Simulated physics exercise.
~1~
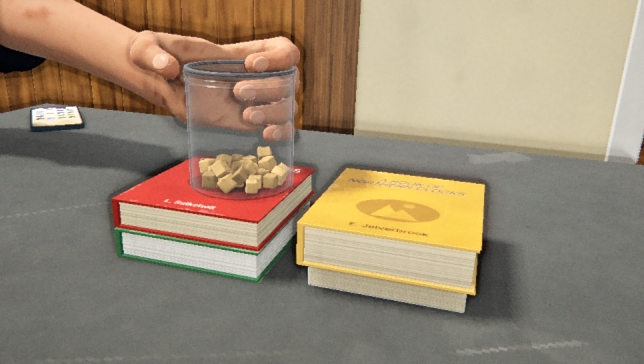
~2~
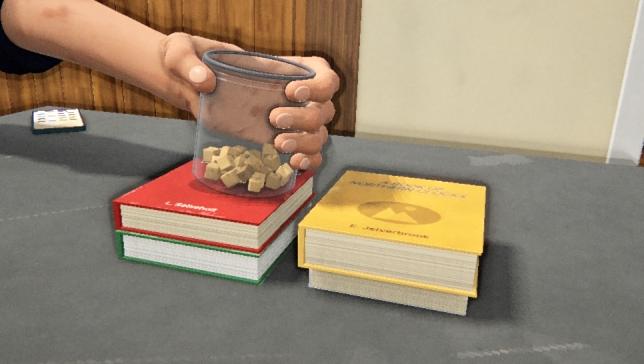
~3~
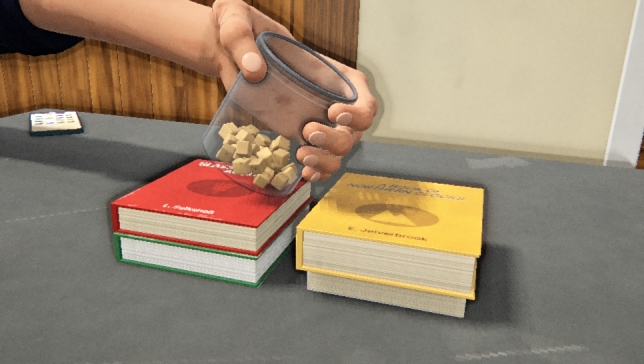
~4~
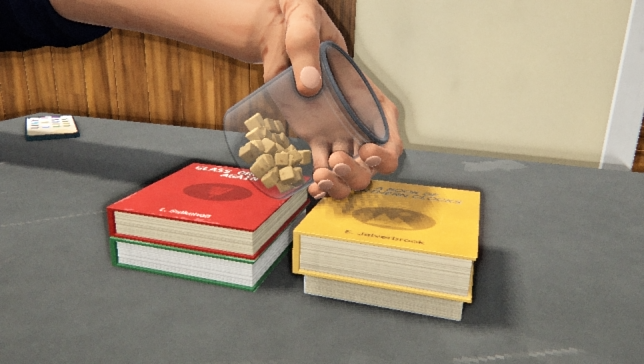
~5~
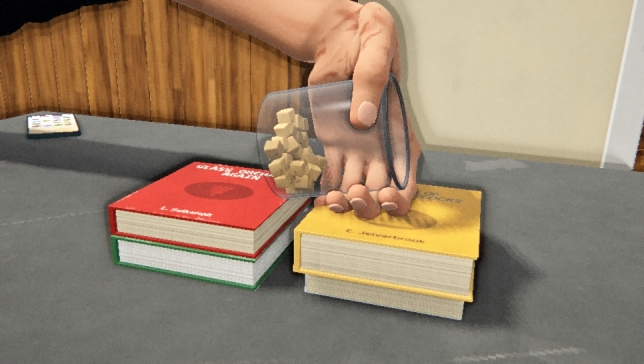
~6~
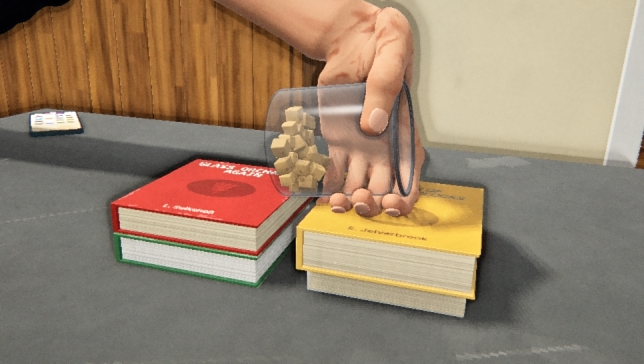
In this clip, a hand lifts a clear, open jar of small tan cubes from a red book on the left, tips it rightward and lowers it onto its side against the yellow book, holding it there with the cubes still inside.
